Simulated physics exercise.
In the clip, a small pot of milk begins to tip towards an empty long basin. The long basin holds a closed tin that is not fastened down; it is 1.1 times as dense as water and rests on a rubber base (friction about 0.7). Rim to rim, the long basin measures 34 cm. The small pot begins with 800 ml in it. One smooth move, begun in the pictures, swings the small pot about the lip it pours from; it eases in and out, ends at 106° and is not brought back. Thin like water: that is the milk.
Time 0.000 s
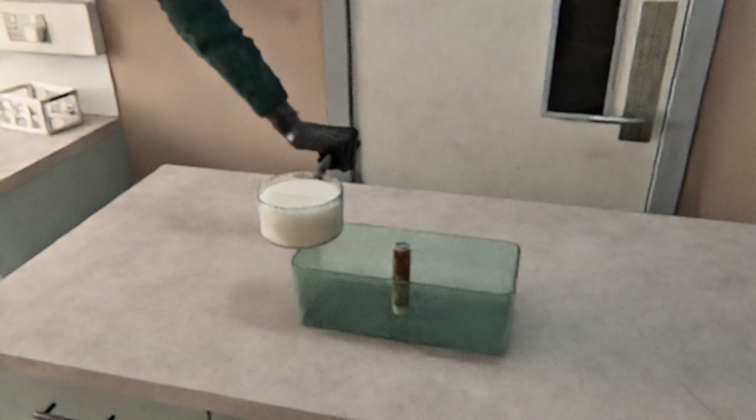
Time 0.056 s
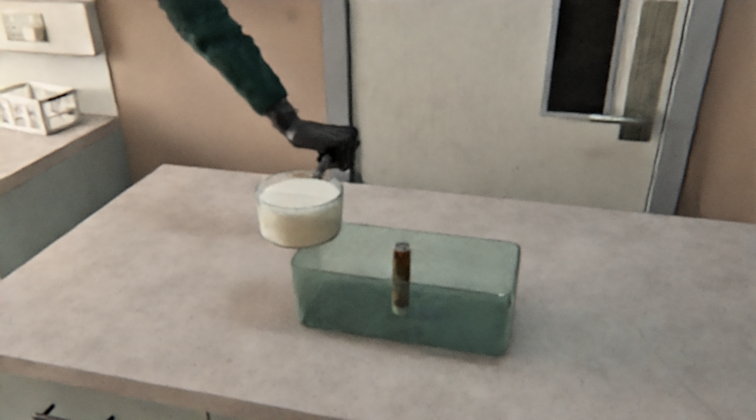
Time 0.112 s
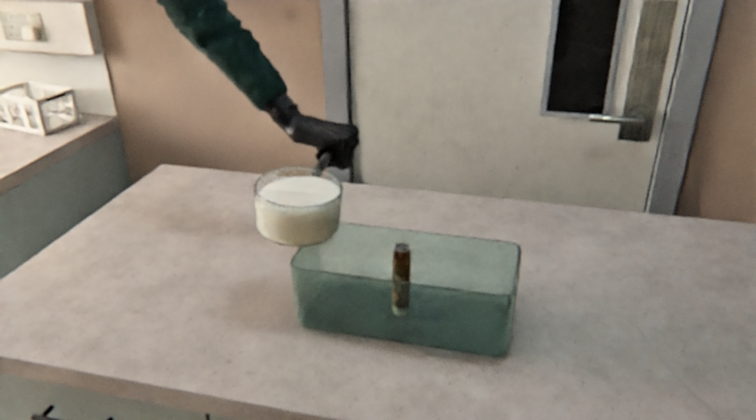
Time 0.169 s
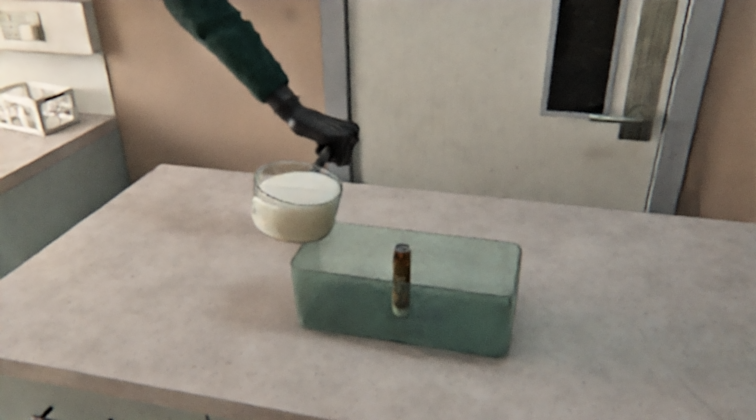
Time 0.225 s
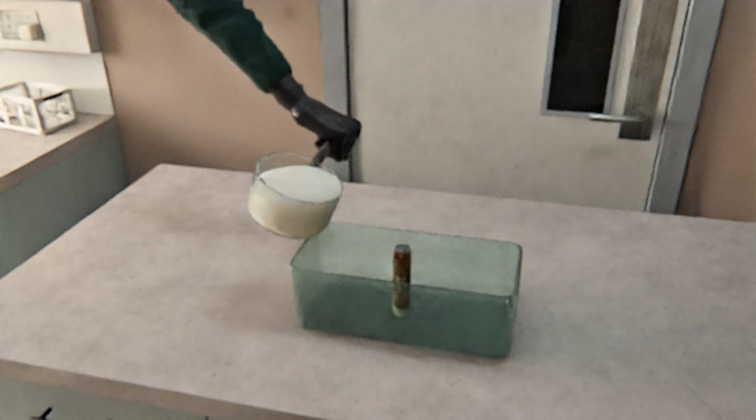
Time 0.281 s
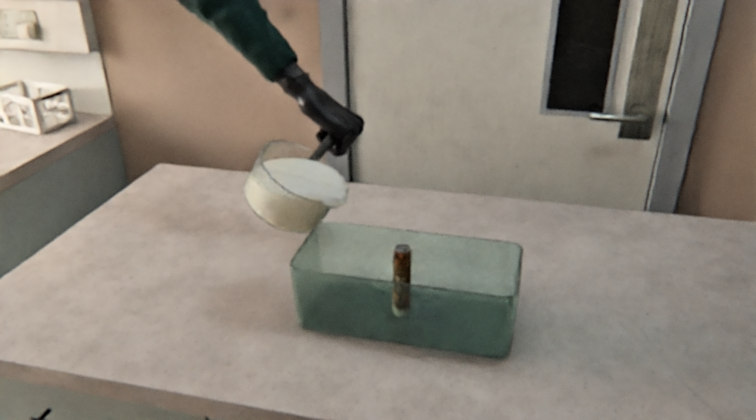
To begin with, a dark mechanical hand on a green-sleeved arm holds a small clear pot of milk level, above and left of a long greenish basin with an upright brown tin. The pot then tilts steadily rightward, its left side rising, until the milk reaches its lower right rim.
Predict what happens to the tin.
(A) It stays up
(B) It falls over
It falls over.
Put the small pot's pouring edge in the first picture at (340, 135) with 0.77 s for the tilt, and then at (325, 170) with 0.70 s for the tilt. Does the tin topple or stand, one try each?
The tin stays vertical the first time and overturns the second time.
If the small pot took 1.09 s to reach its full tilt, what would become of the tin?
Outcome - the tin comes down.
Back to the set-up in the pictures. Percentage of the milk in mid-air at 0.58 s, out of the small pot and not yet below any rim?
Some 46 per cent.
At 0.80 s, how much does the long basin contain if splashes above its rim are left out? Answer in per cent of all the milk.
About 88 %.
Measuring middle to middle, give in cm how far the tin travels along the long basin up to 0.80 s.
Roughly 1 cm.
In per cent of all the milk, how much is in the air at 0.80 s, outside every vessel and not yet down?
Near 9 in a hundred.
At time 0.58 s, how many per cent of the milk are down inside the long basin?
The basin holds roughly 20 in a hundred parts at that moment.
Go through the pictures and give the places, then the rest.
In the first picture, it leans 0°; its right rim is at (341, 195); the milk meets the walls at (263, 190) and (340, 199); the long basin's rim runs from (305, 242) to (518, 269); the tin's top is at (402, 250).
In the second picture, it leans 1°; its right rim is at (340, 195); the milk meets the walls at (263, 190) and (340, 198).
In the third picture, it leans 5°; its right rim is at (340, 196); the milk meets the walls at (262, 189) and (340, 195).
In the fourth picture, it leans 12°; its right rim is at (340, 196); the milk meets the walls at (260, 184) and (340, 191).
In the fifth picture, it leans 21°; its right rim is at (340, 196); the milk meets the walls at (258, 177) and (339, 191); 1 per cent is over the edge.
In the sixth picture, it leans 31°; its right rim is at (339, 196); the milk meets the walls at (256, 167) and (341, 189); 4 per cent is over the edge.
After 0.58 s the tilt is 91° and 35 per cent is still to pour; the tin stands where it began.
After 0.80 s the tilt is 106° and 4 per cent is still to pour; the tin leans 5°.
After 1.02 s the tilt is 106° and 0 per cent is still to pour; the tin lies on its side.
After 1.27 s the tilt is 106° and 0 per cent is still to pour; the tin lies on its side.
In the end the tin lies on its side.
